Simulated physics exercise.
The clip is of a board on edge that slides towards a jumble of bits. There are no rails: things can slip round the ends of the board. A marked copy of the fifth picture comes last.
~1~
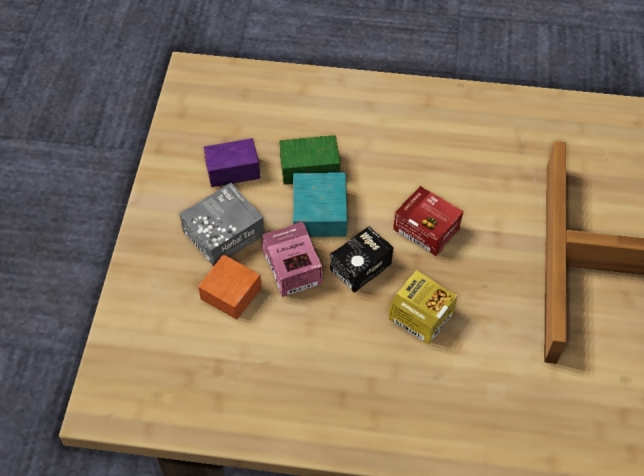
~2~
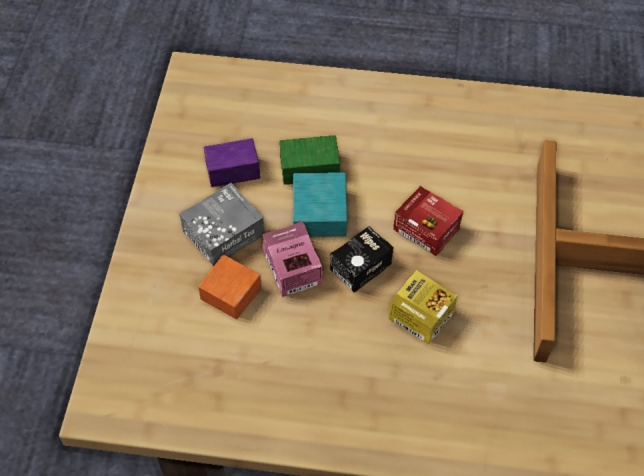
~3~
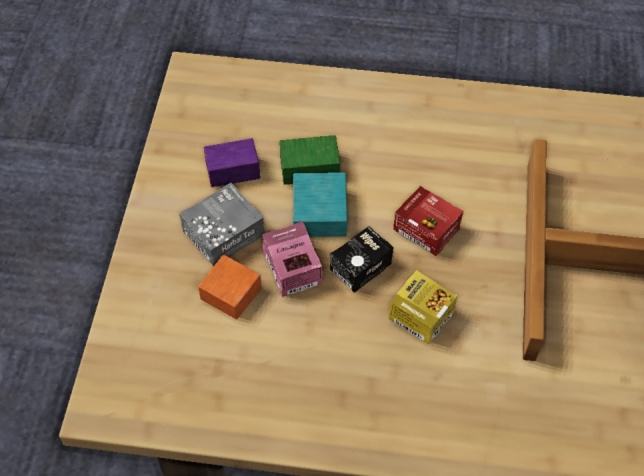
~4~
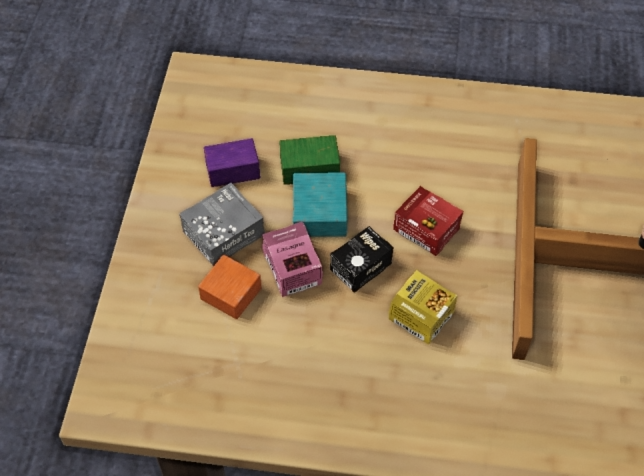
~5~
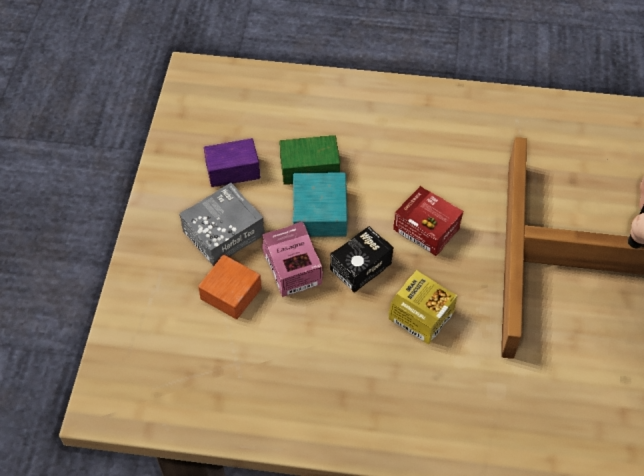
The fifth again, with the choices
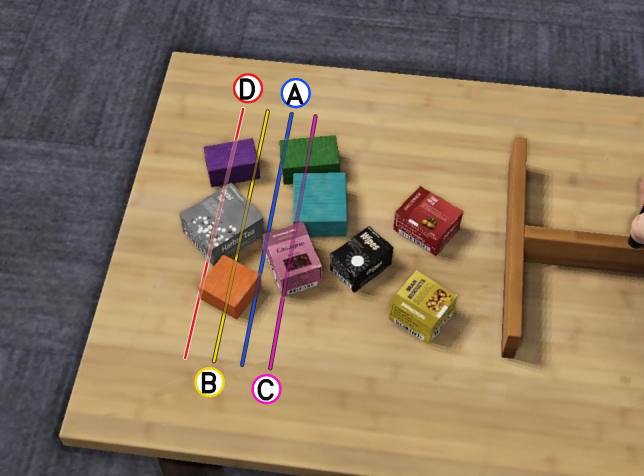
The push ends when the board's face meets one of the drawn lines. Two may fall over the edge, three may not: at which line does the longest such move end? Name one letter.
It can go as far as D.
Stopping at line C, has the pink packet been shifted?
By then, yes.
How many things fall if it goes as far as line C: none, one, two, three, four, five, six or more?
In all, none.
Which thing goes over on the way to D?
It is the grey packet.
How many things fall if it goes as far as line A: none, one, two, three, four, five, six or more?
By then, none.
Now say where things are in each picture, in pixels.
In the first frame, grey packet (223, 224); black box (362, 259); yellow packet (423, 308).
In the second frame, board (550, 233); turquoise block (320, 205).
In the third frame, board (540, 232); red packet (428, 221).
In the fourth frame, board (528, 231); pink packet (292, 259).
In the fifth frame, board (518, 230); grey packet (223, 224); black box (362, 259); yellow packet (423, 308).
On the copy, A at (269, 229); B at (243, 226); C at (295, 232); D at (217, 223).
On D. First, board (409, 218); yellow packet (366, 312); black box (356, 264).
Then, board (299, 206); grey packet (155, 231); orange block (181, 297).
Finally, board (219, 198); grey packet over the edge; purple block (148, 148); one fallen.
By contrast, A is within the limit but short; B is within the limit but short; C is within the limit but short.
